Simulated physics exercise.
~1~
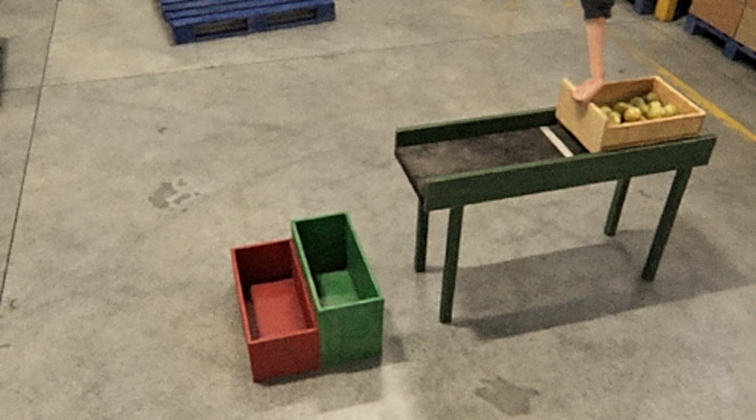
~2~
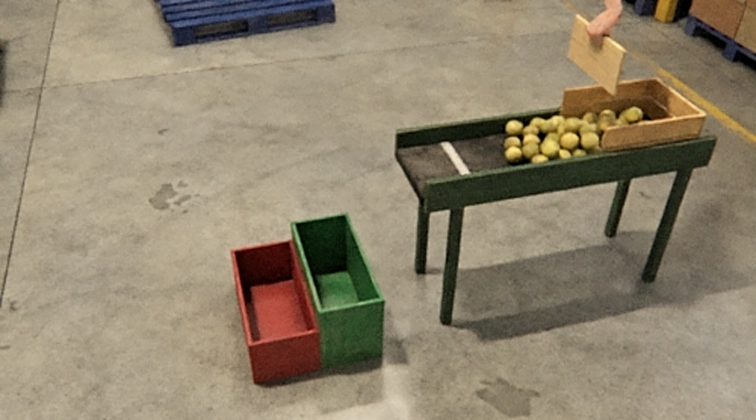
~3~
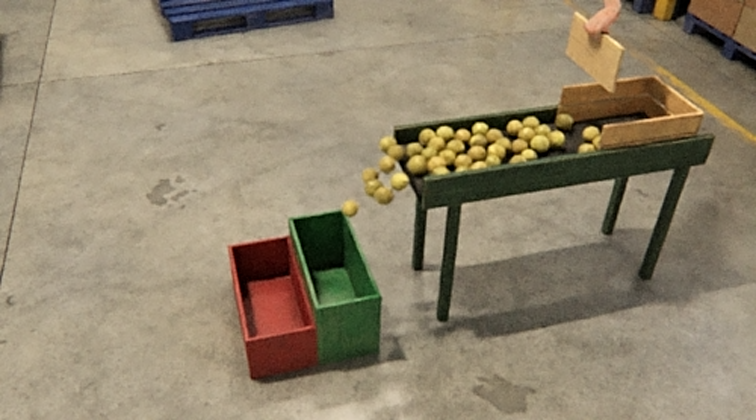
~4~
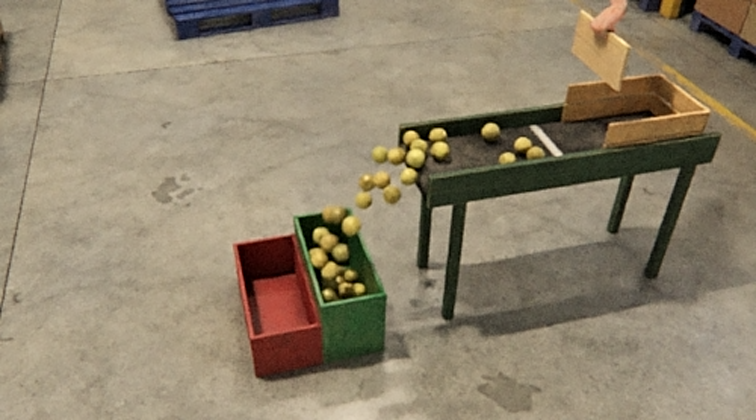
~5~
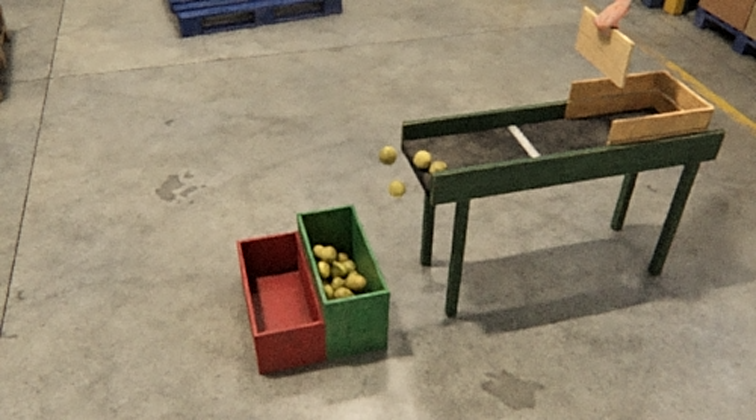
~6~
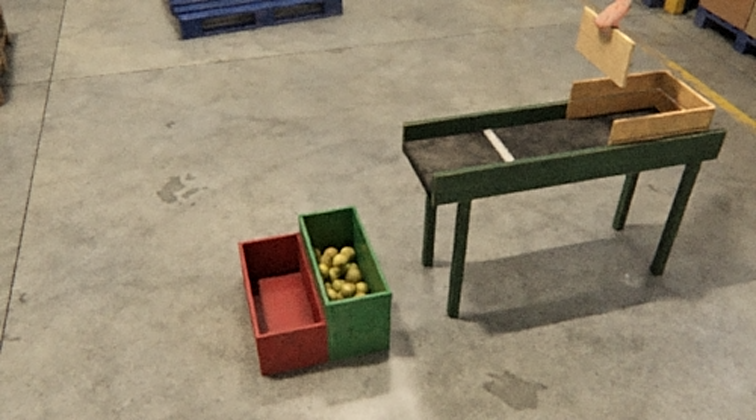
A hand lifted the wooden gate from a pen on a dark green table-like belt, and the yellow apples rode left in a loose pile, tumbled off the end and landed in the green tote, leaving the red box beside it empty.
